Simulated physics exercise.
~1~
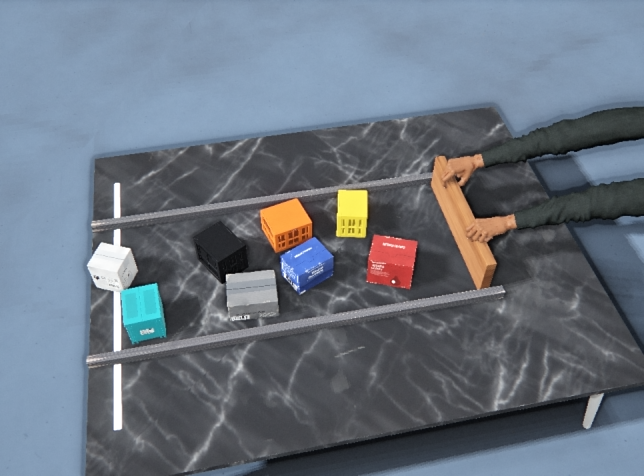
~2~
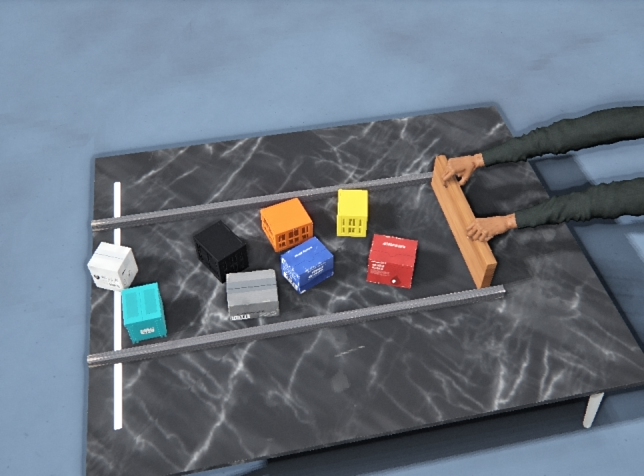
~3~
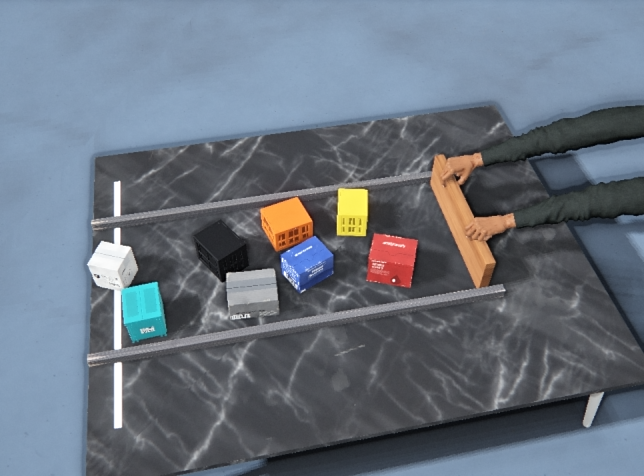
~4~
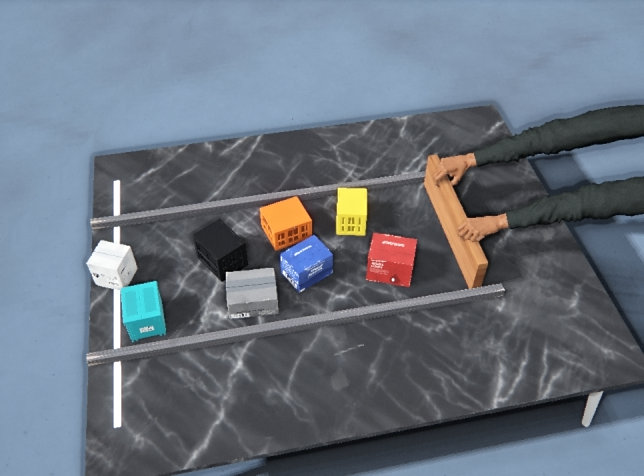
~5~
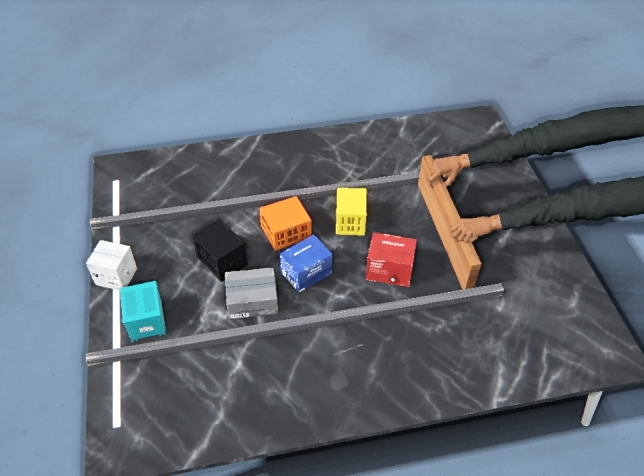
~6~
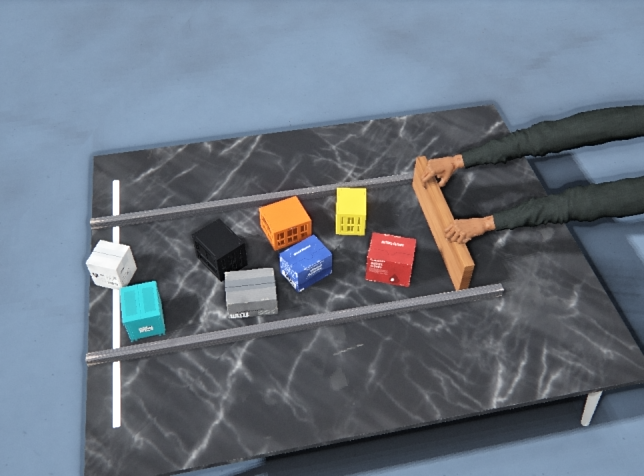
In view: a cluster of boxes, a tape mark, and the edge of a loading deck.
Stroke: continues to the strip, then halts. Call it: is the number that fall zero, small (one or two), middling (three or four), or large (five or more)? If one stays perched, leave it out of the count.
It is large.
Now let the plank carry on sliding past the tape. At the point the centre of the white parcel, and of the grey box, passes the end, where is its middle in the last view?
Near (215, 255), then near (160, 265).
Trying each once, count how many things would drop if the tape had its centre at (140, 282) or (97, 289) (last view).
Respectively 5 and 8.
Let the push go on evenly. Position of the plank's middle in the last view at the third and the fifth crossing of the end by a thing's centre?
At (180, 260) for the third, at (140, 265) for the fifth.
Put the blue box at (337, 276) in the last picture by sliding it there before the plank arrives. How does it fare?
In that case it ends up off.
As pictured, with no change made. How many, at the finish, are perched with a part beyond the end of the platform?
Tally: 3.
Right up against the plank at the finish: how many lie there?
Contact count: 3.
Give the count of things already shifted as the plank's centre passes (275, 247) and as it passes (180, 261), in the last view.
Counts: 6 / 8.
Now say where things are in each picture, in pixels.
In the first frame, white parcel (113, 268); turquoise tote (144, 314); black crate (221, 252); plank (461, 221); tape (117, 288).
In the second frame, turquoise tote (145, 313); blue box (307, 265).
In the third frame, black crate (221, 251); yellow crate (352, 212).
In the fourth frame, white parcel (113, 266); red box (391, 260).
In the fifth frame, turquoise tote (143, 311); grey box (252, 293).
In the sixth frame, white parcel (112, 266); turquoise tote (143, 311); black crate (220, 250); plank (441, 221); tape (116, 286).
Early on, none off yet; white parcel at rest near (112, 266); turquoise tote at rest near (143, 311); black crate at rest near (220, 250).
A while later, none off yet; white parcel at rest near (112, 266); turquoise tote moving near (142, 312); black crate travelled about its own width near (171, 252).
Further along, one off so far; white parcel in the air near (61, 329); turquoise tote leaning well over near (60, 339); black crate travelled well along near (88, 265).
Finally, the number that fall off is five or more; lost, orange crate, grey box, black crate, turquoise tote and white parcel.
